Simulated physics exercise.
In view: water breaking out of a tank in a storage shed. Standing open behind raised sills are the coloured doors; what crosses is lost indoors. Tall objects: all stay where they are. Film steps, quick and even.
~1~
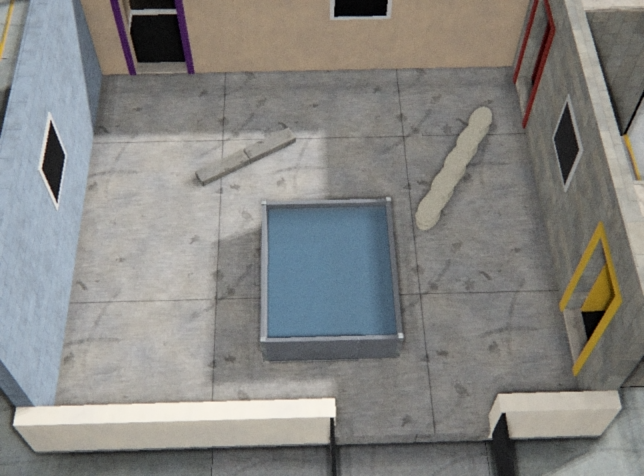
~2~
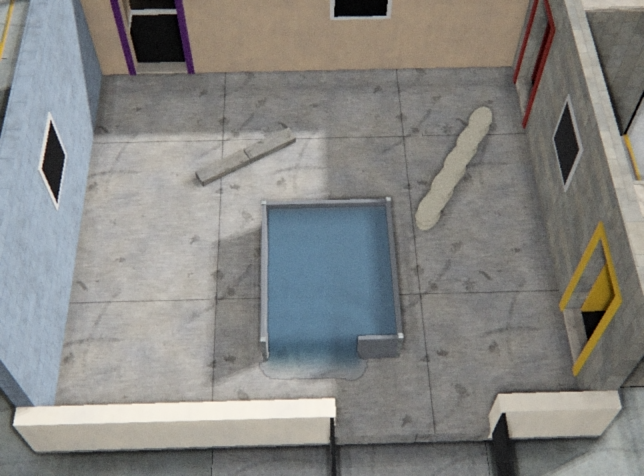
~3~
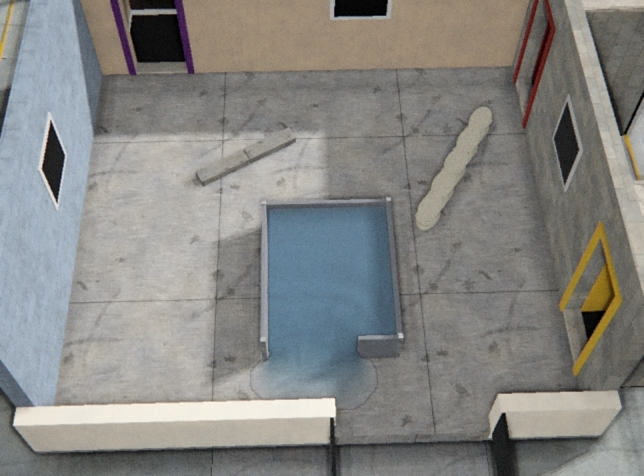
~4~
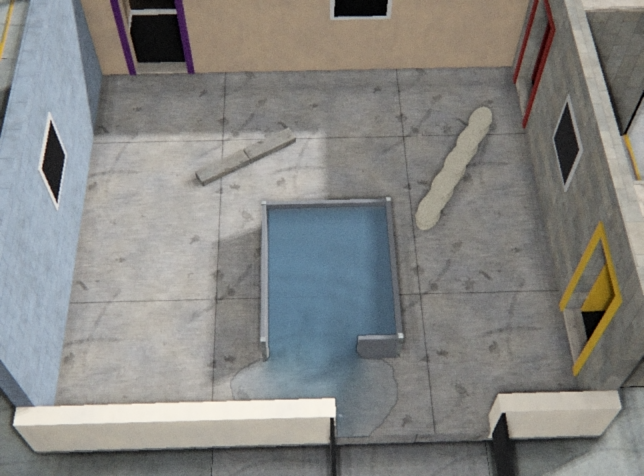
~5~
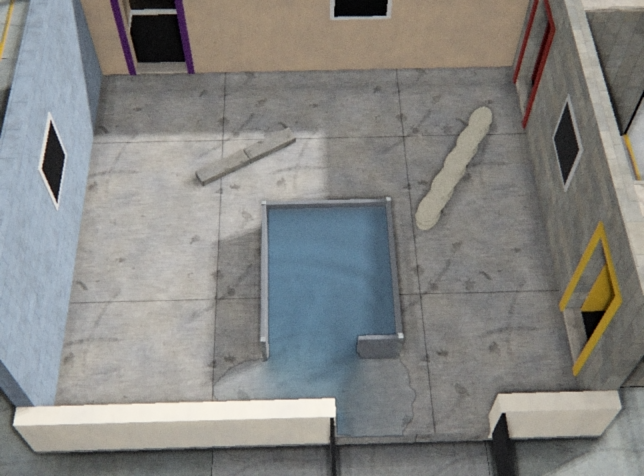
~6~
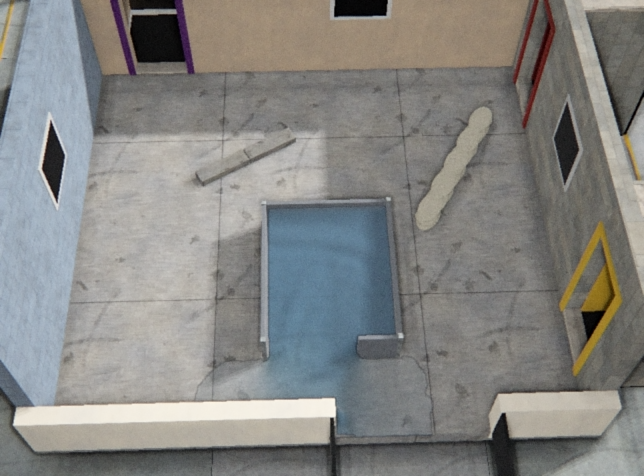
Water pours from a gap in the front wall of an open grey tank, in a roofless storage shed with a grey floor, seen from high above. Behind the tank lie a grey beam and a pale, lumpy strip, between blue, tan and grey walls with purple, red and yellow doorways. The water spreads forward and sideways in a thin sheet toward the low white front wall, while the view stays still.
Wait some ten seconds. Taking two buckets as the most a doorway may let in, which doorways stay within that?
In order: Most likely the yellow door will not exceed two buckets, most likely the purple door will exceed two buckets, most likely the red door will not exceed two buckets.
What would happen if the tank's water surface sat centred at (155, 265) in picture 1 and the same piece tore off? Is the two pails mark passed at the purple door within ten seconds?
In turn, I'd say the purple door crosses the line.
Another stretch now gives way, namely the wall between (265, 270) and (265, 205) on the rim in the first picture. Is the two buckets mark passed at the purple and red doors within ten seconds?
Purple: Above; red: Below.
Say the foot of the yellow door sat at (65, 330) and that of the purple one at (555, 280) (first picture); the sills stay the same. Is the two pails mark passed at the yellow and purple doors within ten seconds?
Result - the yellow one exceeds the limit while the purple one stays within limits.
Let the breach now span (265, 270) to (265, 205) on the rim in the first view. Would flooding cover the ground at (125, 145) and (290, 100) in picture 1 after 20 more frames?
The first spot is swamped, the second spared.
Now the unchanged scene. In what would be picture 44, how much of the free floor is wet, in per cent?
Near 55 in a hundred.
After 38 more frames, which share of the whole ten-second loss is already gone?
Share gone: About 75 %.
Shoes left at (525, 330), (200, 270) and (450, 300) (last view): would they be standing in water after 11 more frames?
First spot not wet, second not wet, third not wet.
A moment on, water covers 10 % of the floor; the yellow door not reached, the purple door not reached, the red door not reached.
Next, water covers 20 % of the floor; the yellow door not reached, the purple door not reached, the red door not reached.
Then, water covers 30 % of the floor; the yellow door wet at the sill, nothing in, the purple door not reached, the red door not reached.
Later, water covers 55 % of the floor; the yellow door wet at the sill, nothing in, the purple door under two buckets in, the red door not reached.
In the end, water covers 80 % of the floor; the yellow door wet at the sill, nothing in, the purple door over two buckets in, the red door wet at the sill, nothing in.
